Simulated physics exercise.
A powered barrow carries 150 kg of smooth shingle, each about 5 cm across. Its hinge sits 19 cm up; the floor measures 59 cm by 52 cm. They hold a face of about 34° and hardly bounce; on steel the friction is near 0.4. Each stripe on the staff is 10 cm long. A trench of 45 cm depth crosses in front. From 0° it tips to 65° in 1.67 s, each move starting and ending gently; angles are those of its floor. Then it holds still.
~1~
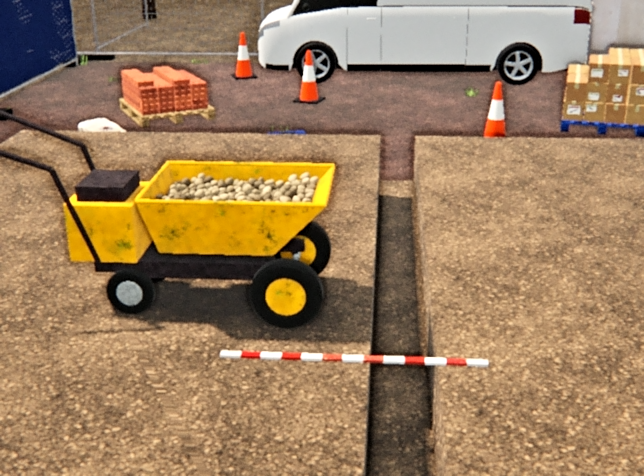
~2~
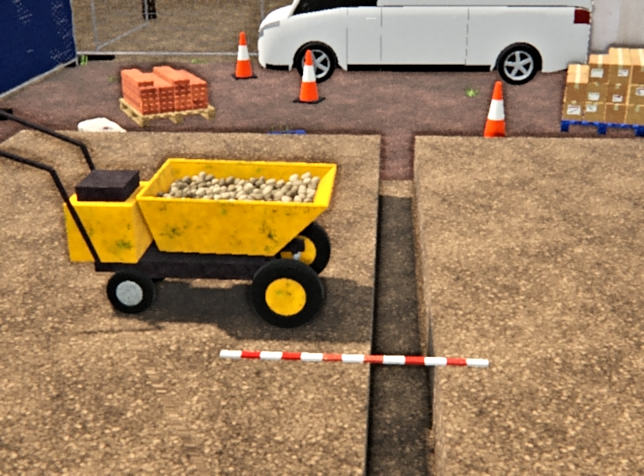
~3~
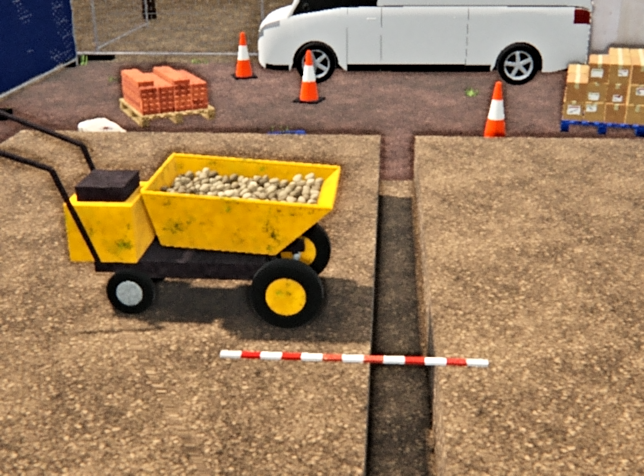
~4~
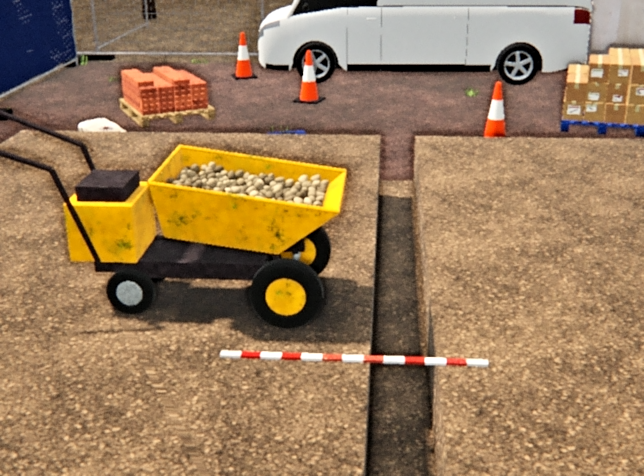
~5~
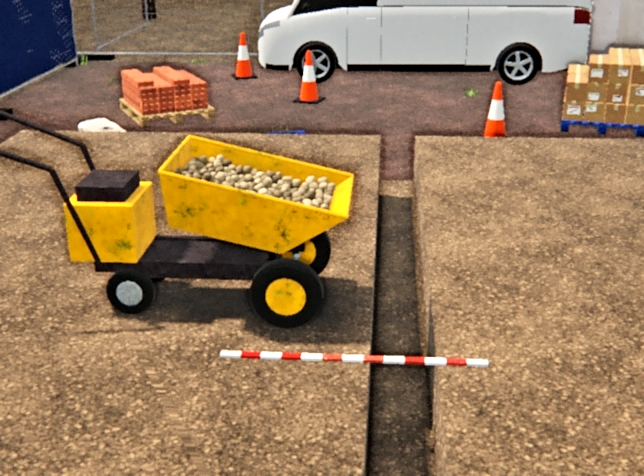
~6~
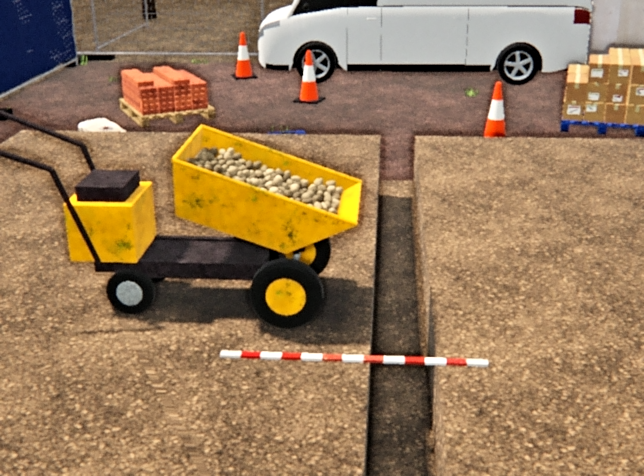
A yellow barrow's tray of pale stones tilts gradually down to the right beside a trench.
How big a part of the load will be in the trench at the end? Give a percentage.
About 60 per cent.
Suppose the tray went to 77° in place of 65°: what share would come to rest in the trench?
In that case some 65 per cent.
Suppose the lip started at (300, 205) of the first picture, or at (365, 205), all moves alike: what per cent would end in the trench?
About 90 and 15 per cent.
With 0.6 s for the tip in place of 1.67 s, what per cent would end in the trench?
In that case some 40 per cent.
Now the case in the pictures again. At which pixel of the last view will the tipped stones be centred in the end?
Their middle is at about (422, 354).
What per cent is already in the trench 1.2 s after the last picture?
Some 30 per cent.
Then, 0.6 s after the last picture the floor is at 55°, 100 % in the tray; the foremost stones are at (395, 253).
Then, 1.2 s after the last picture the floor is at 65°, 46 % in the tray, 30 % in the trench, 25 % past the trench; the foremost stones are at (508, 307).
Then, 1.5 s after the last picture the floor is at 65°, 16 % in the tray, 43 % in the trench, 41 % past the trench; the foremost stones are at (578, 297).
Then, 3.5 s after the last picture the floor is at 65°, 0 % in the tray, 60 % in the trench, 40 % past the trench; the foremost stones are at (614, 295).
